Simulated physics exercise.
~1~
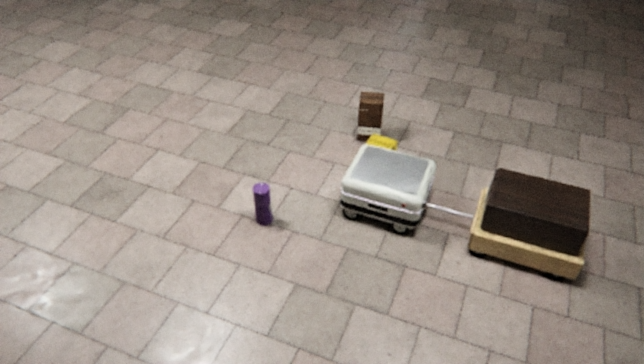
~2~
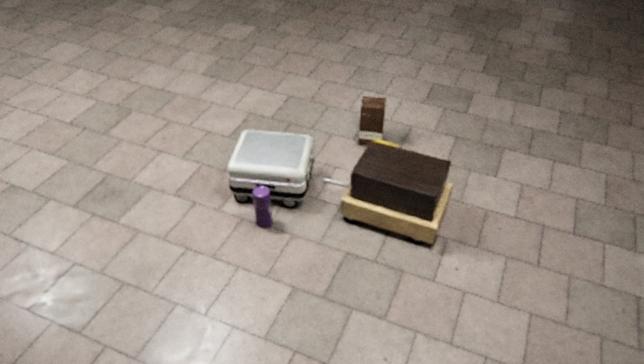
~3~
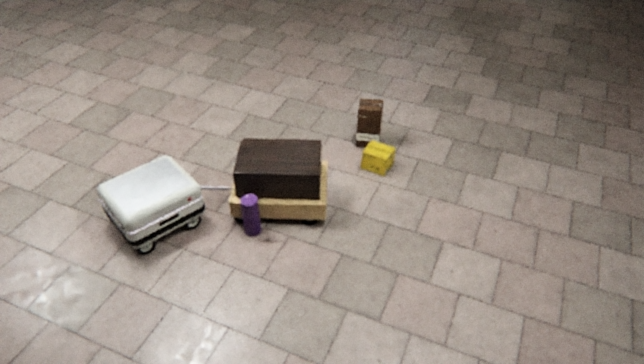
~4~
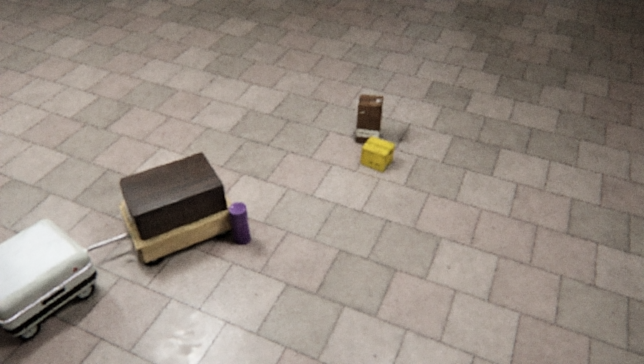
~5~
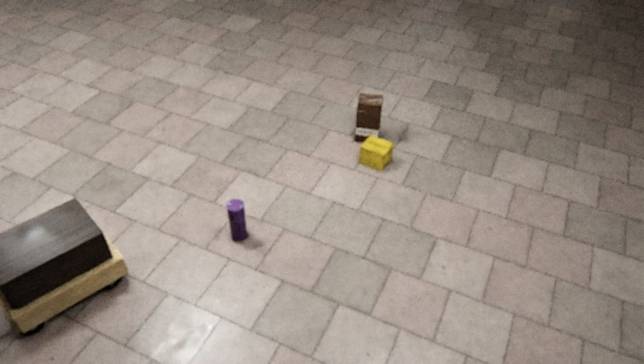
In the video, a small white vehicle towing a dark-topped cart crosses a tiled floor leftward, passing behind a purple canister, which shifts slightly as the cart goes by. The vehicle leaves view, the cart reaches the left edge, and the canister stays upright, with the yellow and brown boxes unmoved.
